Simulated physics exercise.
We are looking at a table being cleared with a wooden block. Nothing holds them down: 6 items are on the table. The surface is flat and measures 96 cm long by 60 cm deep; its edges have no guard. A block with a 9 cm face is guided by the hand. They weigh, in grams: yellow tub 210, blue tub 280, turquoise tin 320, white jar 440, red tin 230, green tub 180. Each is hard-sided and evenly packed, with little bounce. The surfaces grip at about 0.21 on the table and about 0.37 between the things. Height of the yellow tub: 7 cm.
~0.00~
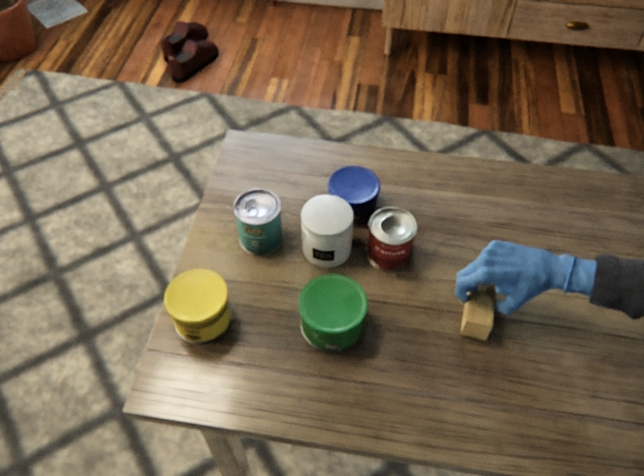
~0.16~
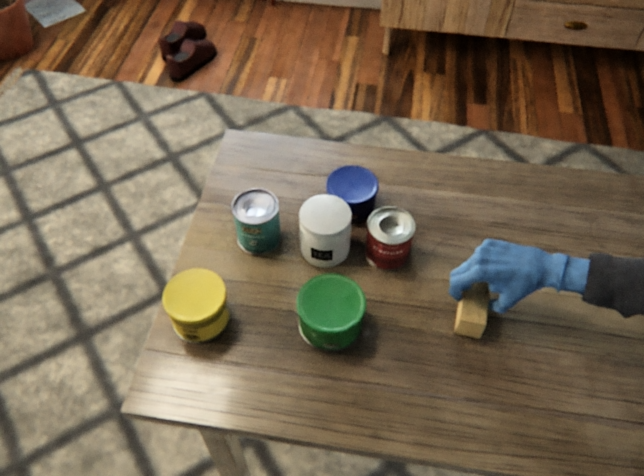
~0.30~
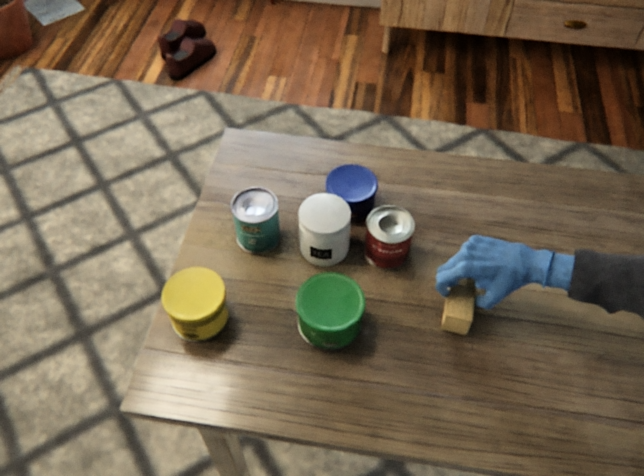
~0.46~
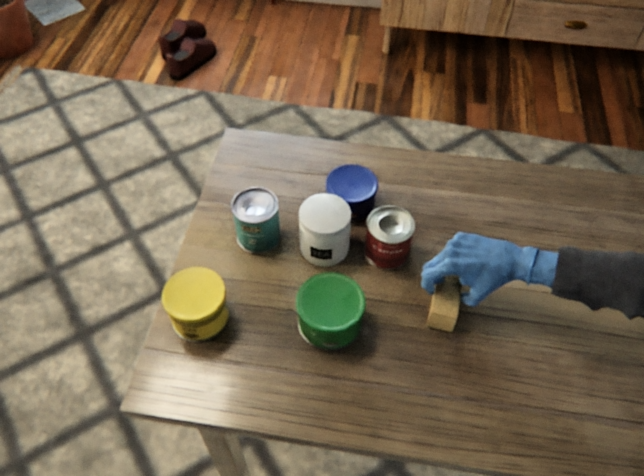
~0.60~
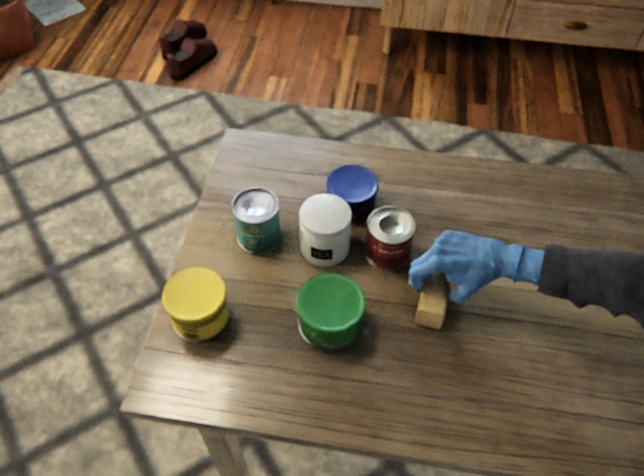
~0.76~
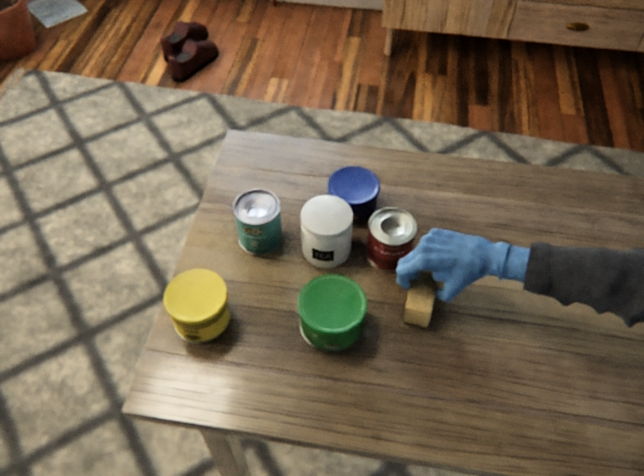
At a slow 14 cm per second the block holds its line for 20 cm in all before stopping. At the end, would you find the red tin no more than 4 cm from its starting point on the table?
Yes, it is still there.
After 1.06 s, block slid 13 cm.
After 1.26 s, block slid 16 cm.
After 1.46 s, block slid 19 cm; green tub slid 2 cm.
After 1.56 s, block slid 20 cm; green tub slid 3 cm.
At rest (2.0 s), all 6 in place, give or take 4 cm. Seen from the same camera at the end, red tin near (390, 239).
